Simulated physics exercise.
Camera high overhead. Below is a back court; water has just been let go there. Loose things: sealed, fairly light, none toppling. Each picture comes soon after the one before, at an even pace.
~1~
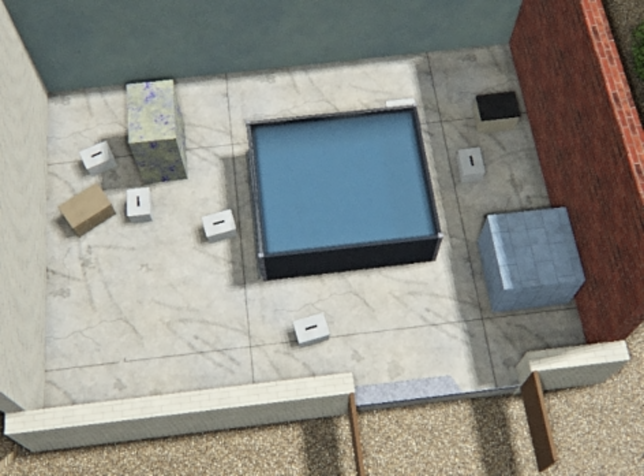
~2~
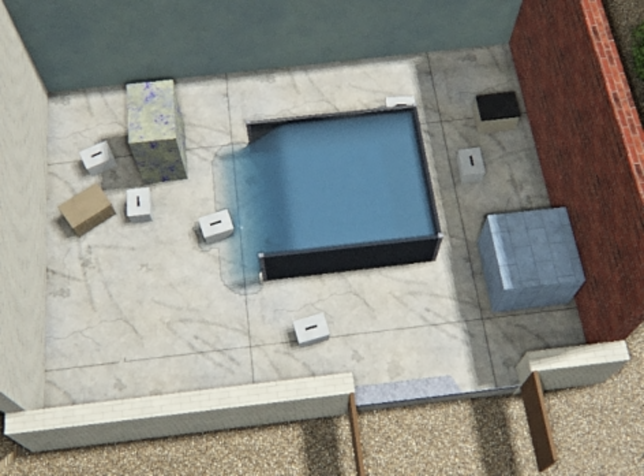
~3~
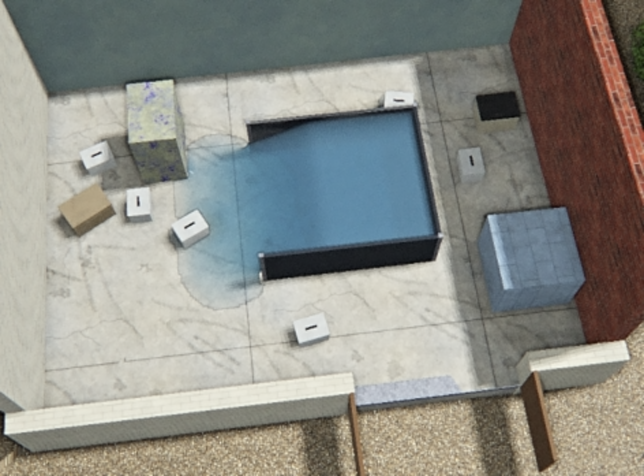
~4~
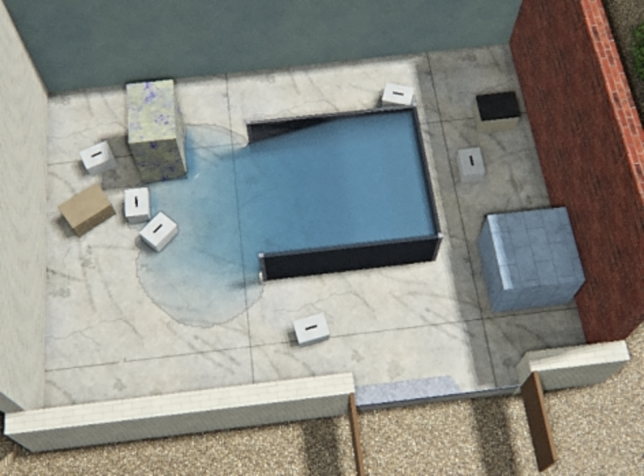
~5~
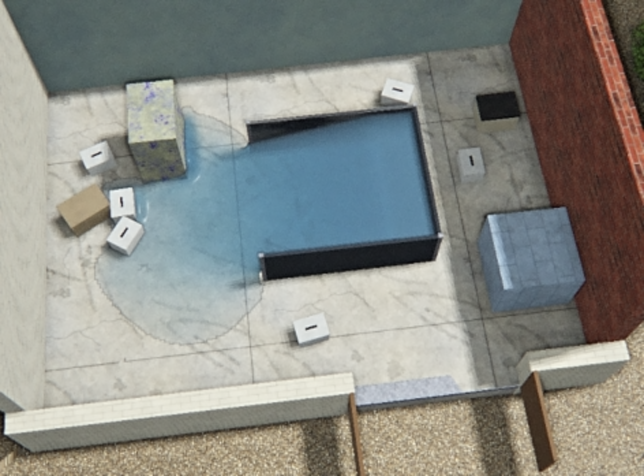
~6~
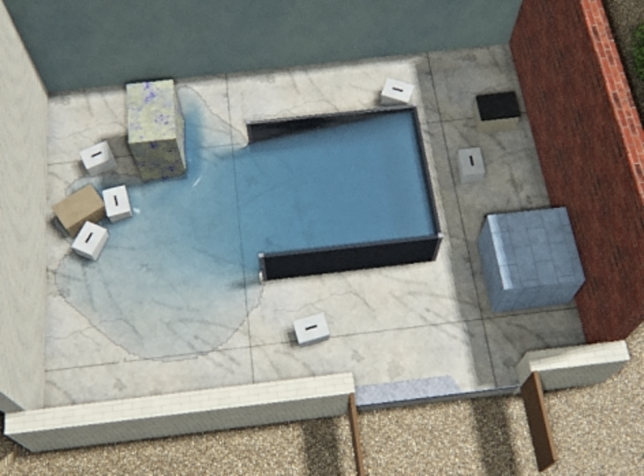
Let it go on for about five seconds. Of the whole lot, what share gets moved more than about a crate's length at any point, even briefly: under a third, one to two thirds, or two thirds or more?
Two thirds or more.
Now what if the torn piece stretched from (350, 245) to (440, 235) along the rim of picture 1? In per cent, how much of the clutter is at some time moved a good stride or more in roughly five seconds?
I'd put it around 0 percent.
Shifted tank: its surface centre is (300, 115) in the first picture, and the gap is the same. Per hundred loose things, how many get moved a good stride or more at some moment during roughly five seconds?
Something like 60 in a hundred.
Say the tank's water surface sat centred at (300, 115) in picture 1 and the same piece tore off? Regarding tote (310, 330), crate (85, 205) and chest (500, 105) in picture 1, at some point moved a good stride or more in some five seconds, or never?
Far enough, Far enough, Not far.
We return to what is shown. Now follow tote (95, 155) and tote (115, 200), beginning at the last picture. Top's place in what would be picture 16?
Estimated positions: (97, 109) and (110, 133), approximately.
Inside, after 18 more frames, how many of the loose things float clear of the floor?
Exactly 4.
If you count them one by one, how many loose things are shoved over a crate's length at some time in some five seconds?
Counting them up gives 6.
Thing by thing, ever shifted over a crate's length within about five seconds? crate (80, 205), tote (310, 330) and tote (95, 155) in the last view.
One by one: Cleared the mark; cleared the mark; cleared the mark.
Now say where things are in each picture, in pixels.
The first frame shows a tote at (219, 223), on the bottom; a tote at (401, 109), on the bottom; 0 of 8 have shifted.
The second frame shows a tote at (216, 223), on the bottom, close to its start; a tote at (401, 106) rests on the ground, close to its start; 1 of 8 have shifted.
The third frame shows a tote at (190, 226) rests on the ground, a stride from its start; a tote at (399, 101) rests on the ground, close to its start; 2 of 8 have shifted.
The fourth frame shows a tote at (158, 229), on the bottom, a stride from its start; a tote at (398, 94) rests on the ground, a stride from its start; 2 of 8 have shifted.
The fifth frame shows a tote at (124, 233), on the bottom, a stride from its start; a tote at (398, 90) rests on the ground, a stride from its start; 3 of 8 have shifted.
The sixth frame shows a tote at (89, 238) rests on the ground, far from its start; a tote at (398, 90), on the bottom, a stride from its start; 4 of 8 have shifted.
A moment on, 1 of 8 are well off their spots; 2 afloat.
Next, 4 of 8 are well off their spots; 1 afloat.
Later, 5 of 8 are well off their spots; 4 afloat.
In the end, 6 of 8 are well off their spots, and 6 have been at some point; 7 afloat.
